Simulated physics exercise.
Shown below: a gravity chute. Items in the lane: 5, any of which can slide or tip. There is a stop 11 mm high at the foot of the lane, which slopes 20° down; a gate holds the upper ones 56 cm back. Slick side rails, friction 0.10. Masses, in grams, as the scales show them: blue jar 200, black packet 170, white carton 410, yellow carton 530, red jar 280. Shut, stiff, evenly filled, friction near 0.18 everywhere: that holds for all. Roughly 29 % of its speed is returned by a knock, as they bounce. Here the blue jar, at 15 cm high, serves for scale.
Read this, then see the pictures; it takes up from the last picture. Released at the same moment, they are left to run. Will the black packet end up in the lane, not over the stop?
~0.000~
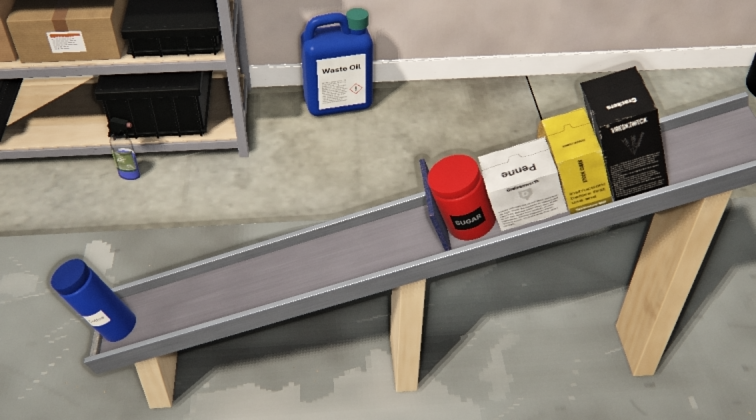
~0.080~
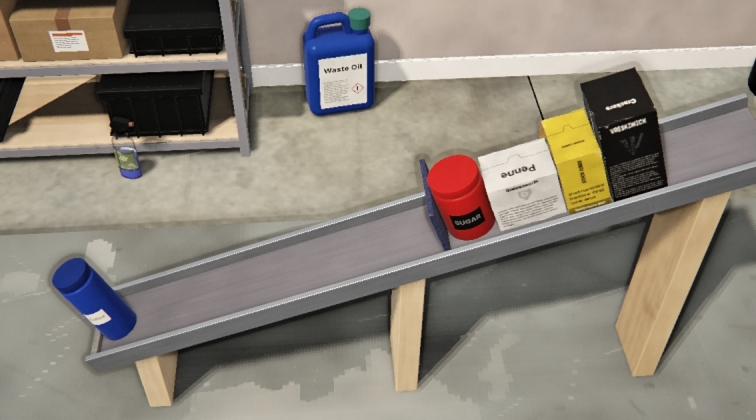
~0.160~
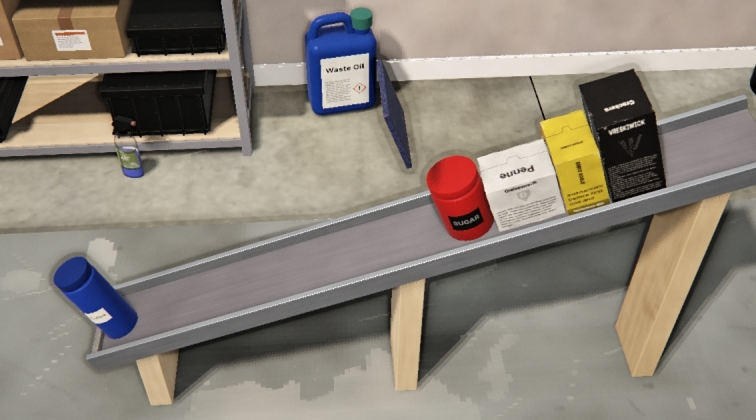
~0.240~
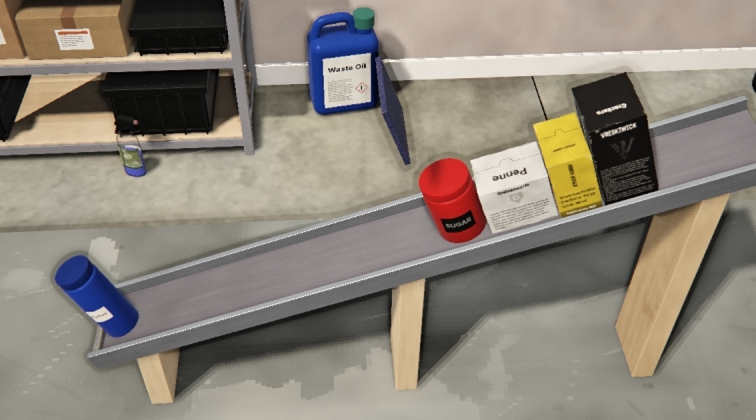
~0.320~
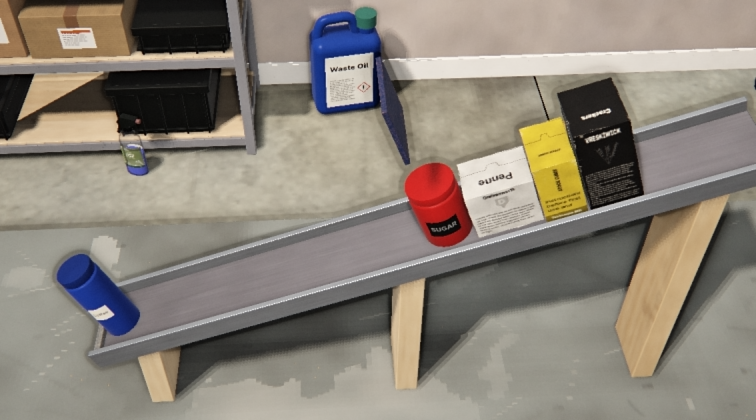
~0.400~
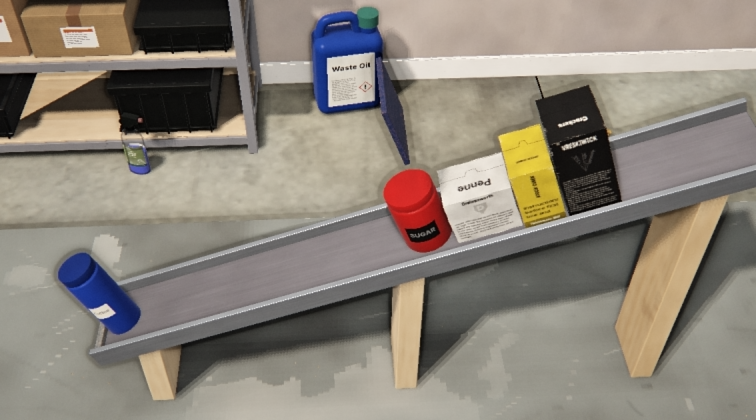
Oh, it is kept back.
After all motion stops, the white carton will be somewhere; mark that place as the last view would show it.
Roughly pixel (162, 297).
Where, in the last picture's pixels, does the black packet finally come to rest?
Roughly at pixel (301, 248).
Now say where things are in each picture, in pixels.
The first picture shows gate shut; black packet (625, 136); blue jar (95, 301).
The second picture shows yellow carton (577, 162); red jar (462, 198).
The third picture shows leader 62 cm from the stop; blue jar (97, 299); white carton (521, 186).
The fourth picture shows leader 61 cm from the stop; yellow carton (568, 166); red jar (453, 201).
The fifth picture shows leader 59 cm from the stop; red jar (439, 205); blue jar (100, 296).
The sixth picture shows leader 55 cm from the stop; black packet (579, 152); yellow carton (533, 177).
After 0.60 s, leader 42 cm from the stop; black packet near (496, 177).
After 0.90 s, leader 9 cm from the stop; black packet near (304, 233).
After 1.20 s, leader 2 cm from the stop; blue jar now over the stop; black packet 56° off its base near (311, 230); yellow carton 46° off its base.
In the end (2.2 s), over the stop, blue jar; toppled in the lane, black packet and yellow carton; the other 2 in the lane. In the last view, black packet near (301, 248).
